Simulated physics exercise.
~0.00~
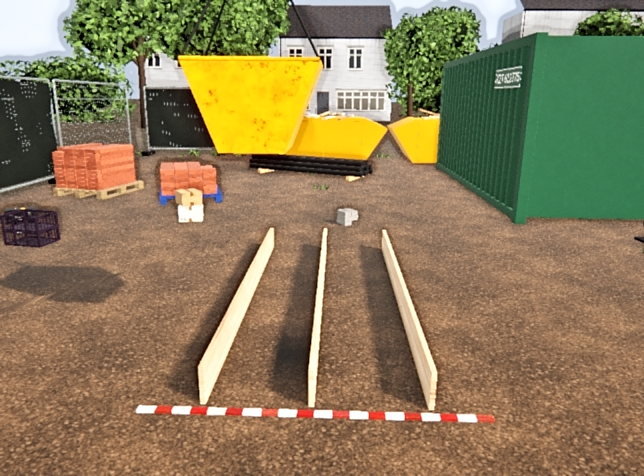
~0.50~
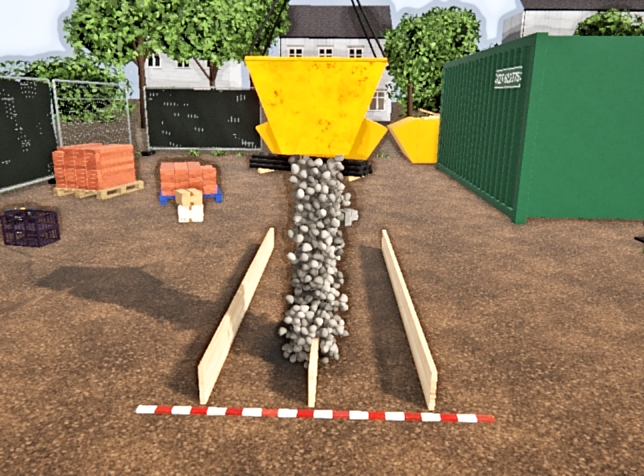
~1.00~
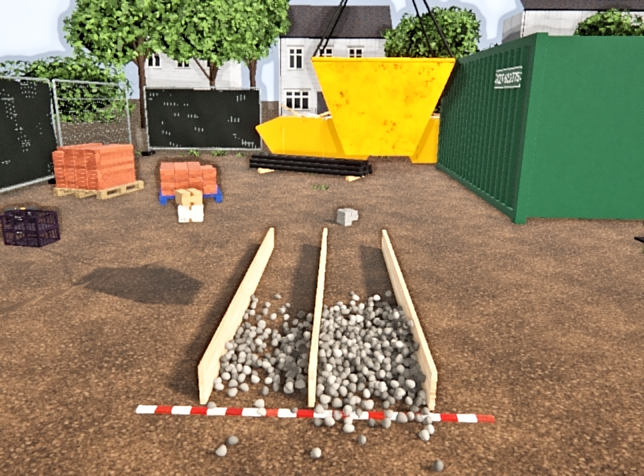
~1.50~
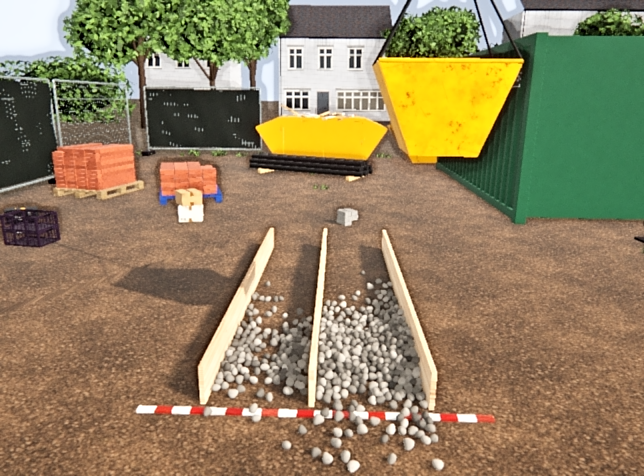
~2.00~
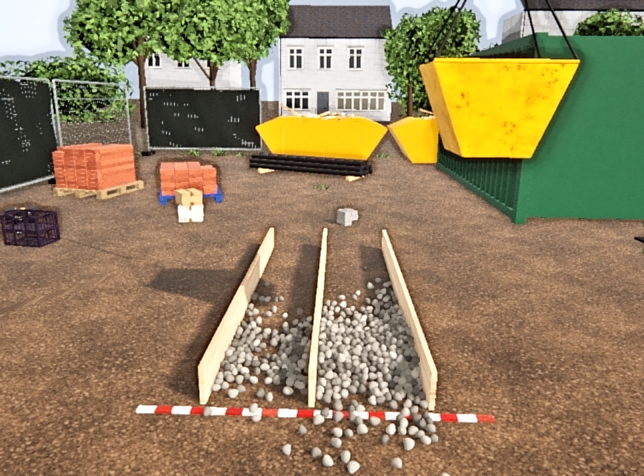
On a building site, a yellow skip moving rightwards drops grey stones between planks, leaving more in the right bay than the left.
